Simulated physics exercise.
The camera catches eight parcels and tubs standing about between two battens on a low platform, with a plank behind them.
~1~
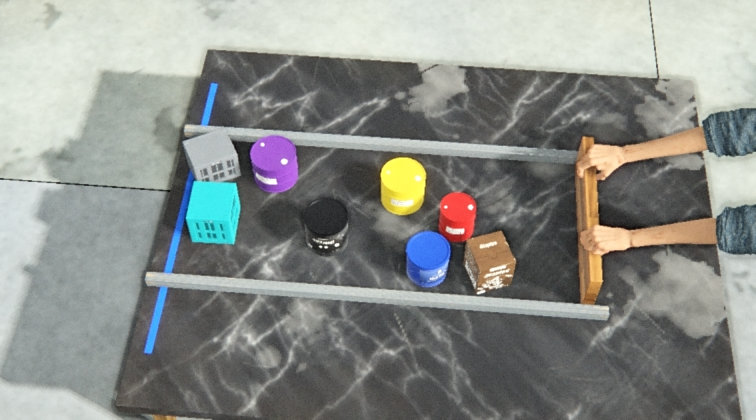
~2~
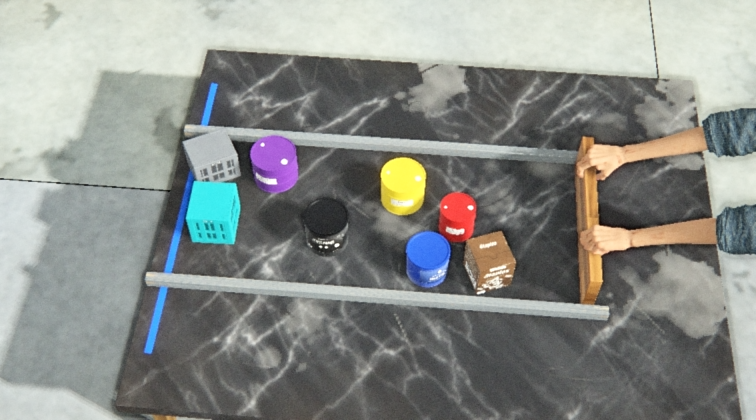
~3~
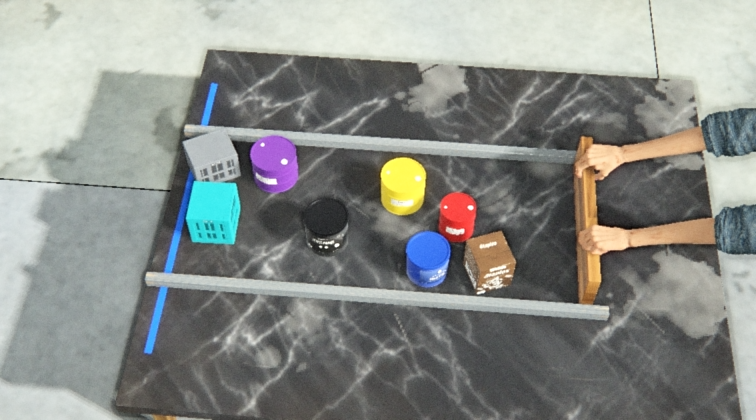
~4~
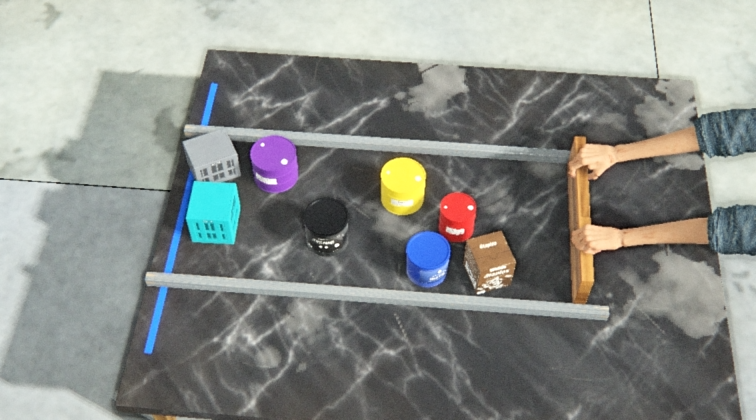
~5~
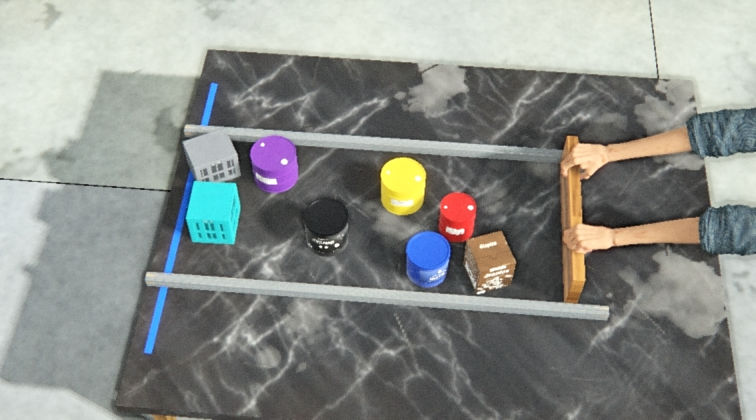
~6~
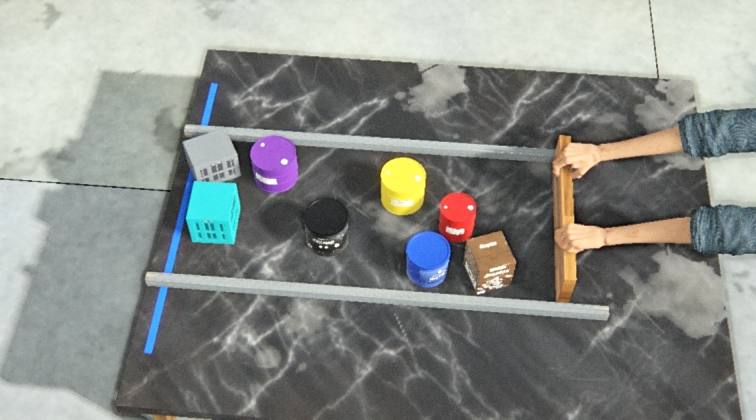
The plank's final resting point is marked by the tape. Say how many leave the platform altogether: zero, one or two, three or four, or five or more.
Honestly, the ones lost over the side add up to five and up.
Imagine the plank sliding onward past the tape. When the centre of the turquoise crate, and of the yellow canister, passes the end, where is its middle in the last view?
Middle approx. at (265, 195), then approx. at (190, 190).
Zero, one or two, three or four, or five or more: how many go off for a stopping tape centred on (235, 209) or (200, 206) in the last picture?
Taking the places in turn, I'd pick 1 or 2 and then five or more.
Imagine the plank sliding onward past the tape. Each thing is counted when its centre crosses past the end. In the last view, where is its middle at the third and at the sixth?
In pixels, around (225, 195) followed by around (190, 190).
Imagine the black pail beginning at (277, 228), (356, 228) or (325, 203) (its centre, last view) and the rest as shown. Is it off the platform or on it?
First it tips off, next it tips off, and last it tips off.
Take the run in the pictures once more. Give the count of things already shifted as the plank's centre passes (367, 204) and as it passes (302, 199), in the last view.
Moved so far: 5, later 8.
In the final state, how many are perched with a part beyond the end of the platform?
I'd say 1 of them.
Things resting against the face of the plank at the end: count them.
Tally at the end: 1.
Soon after, none off yet; grey crate at rest near (212, 159); turquoise crate at rest near (214, 213); purple canister at rest near (275, 164).
At rest, the number that fall off is five or more; fallen, brown box, blue pail, yellow canister, black pail, purple canister, turquoise crate and grey crate.
